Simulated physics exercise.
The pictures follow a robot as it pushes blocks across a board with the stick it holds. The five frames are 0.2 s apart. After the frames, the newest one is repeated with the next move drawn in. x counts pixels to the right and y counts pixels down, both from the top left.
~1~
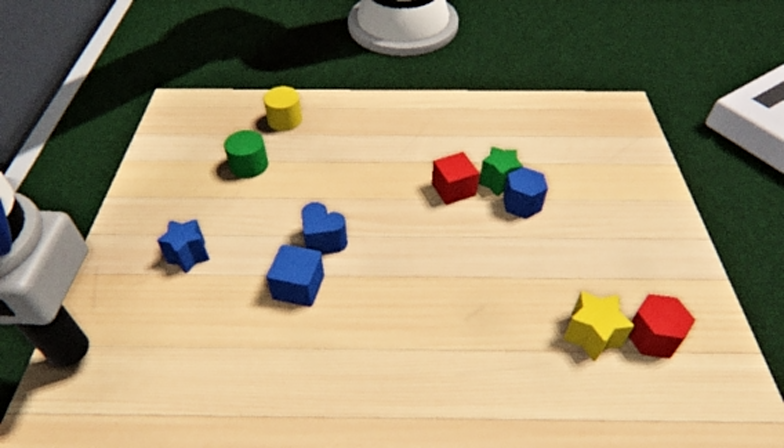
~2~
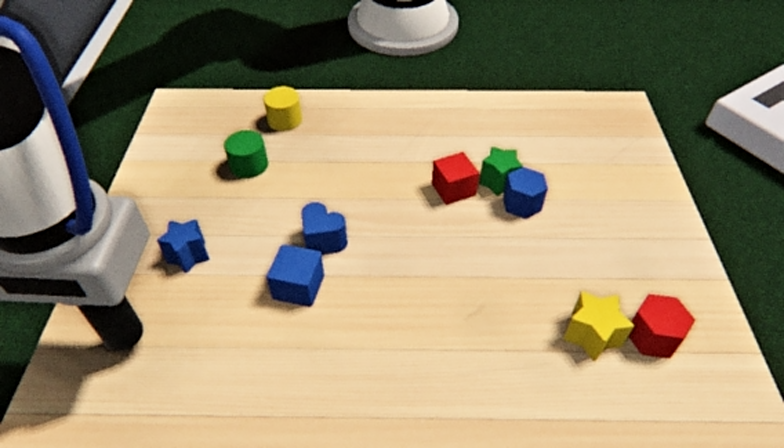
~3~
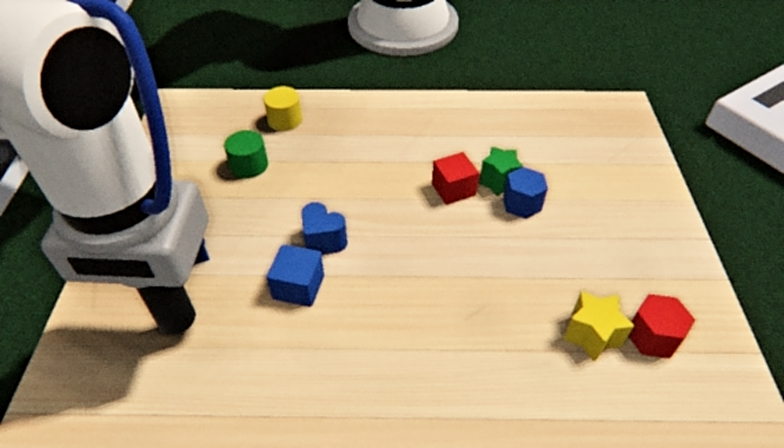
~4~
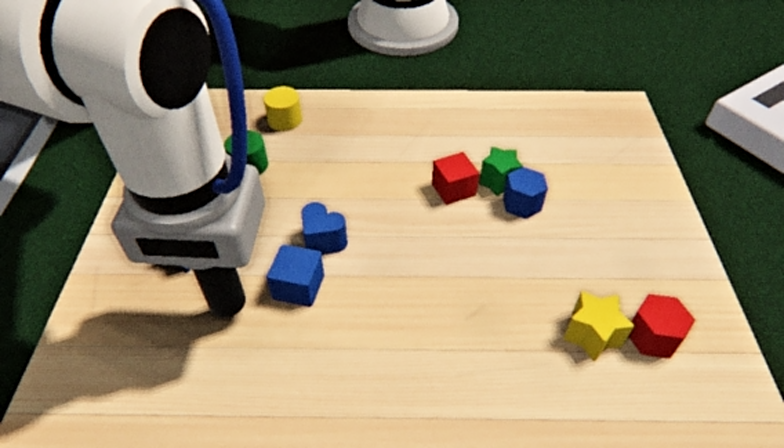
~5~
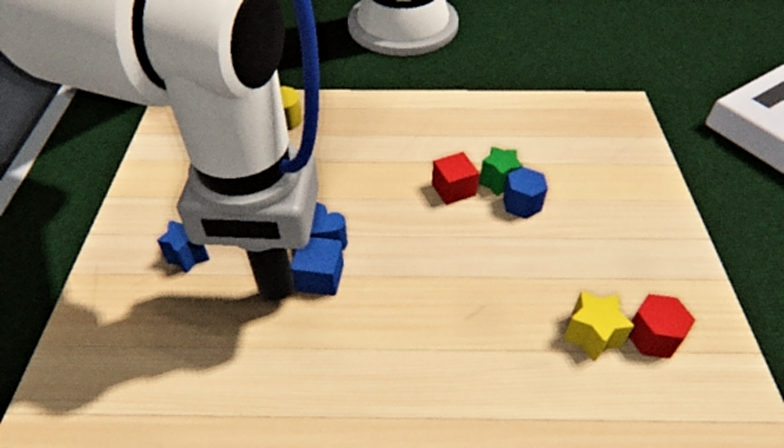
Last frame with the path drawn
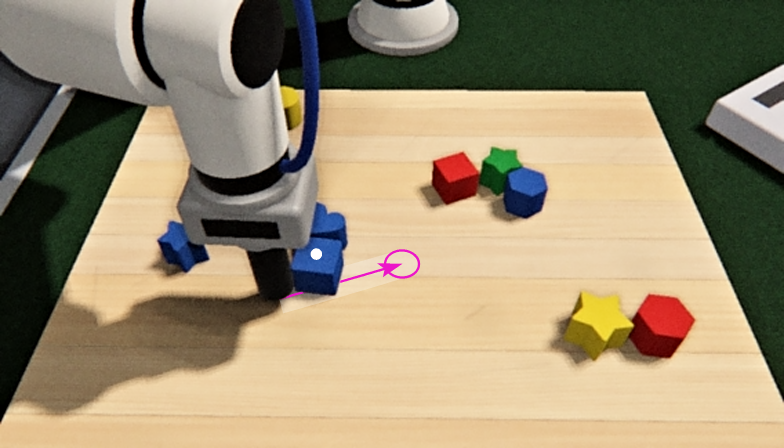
A light wooden board on a dark green surface is seen from above at an angle by a still camera. Yellow and green cylinders sit at the upper left above a blue star, heart and cube, with red, green and blue blocks at upper right and a yellow star beside a red block at lower right. A white robot arm moves its black stick rightward from the left edge and nudges the blue cube right.
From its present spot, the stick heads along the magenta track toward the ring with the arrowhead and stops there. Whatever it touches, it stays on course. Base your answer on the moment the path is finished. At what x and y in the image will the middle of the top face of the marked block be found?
Put as a pixel place, it's (389, 214).
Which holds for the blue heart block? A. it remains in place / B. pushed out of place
It's A.
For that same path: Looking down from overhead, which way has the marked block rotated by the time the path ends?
Seen from overhead, it turns anticlockwise.
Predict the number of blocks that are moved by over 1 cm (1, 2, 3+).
One block shifts.
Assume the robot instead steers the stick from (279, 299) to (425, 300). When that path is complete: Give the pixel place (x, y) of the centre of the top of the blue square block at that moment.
In the picture, it is at (359, 242).
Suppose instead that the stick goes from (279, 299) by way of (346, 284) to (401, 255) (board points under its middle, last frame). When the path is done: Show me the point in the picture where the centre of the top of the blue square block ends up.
It is going to be at (381, 208).
Drawn move, from (279, 299) to (402, 264); the dot is on the blue square block.
The first path, step by step. One third of the way, stick at (320, 276); blue square block at (348, 241), turned 40° anticlockwise.
Two thirds of the way, stick at (363, 263); blue square block at (377, 224), turned 85° anticlockwise.
At the end, stick at (402, 252); blue square block at (389, 213), turned 115° anticlockwise; blue heart block still.
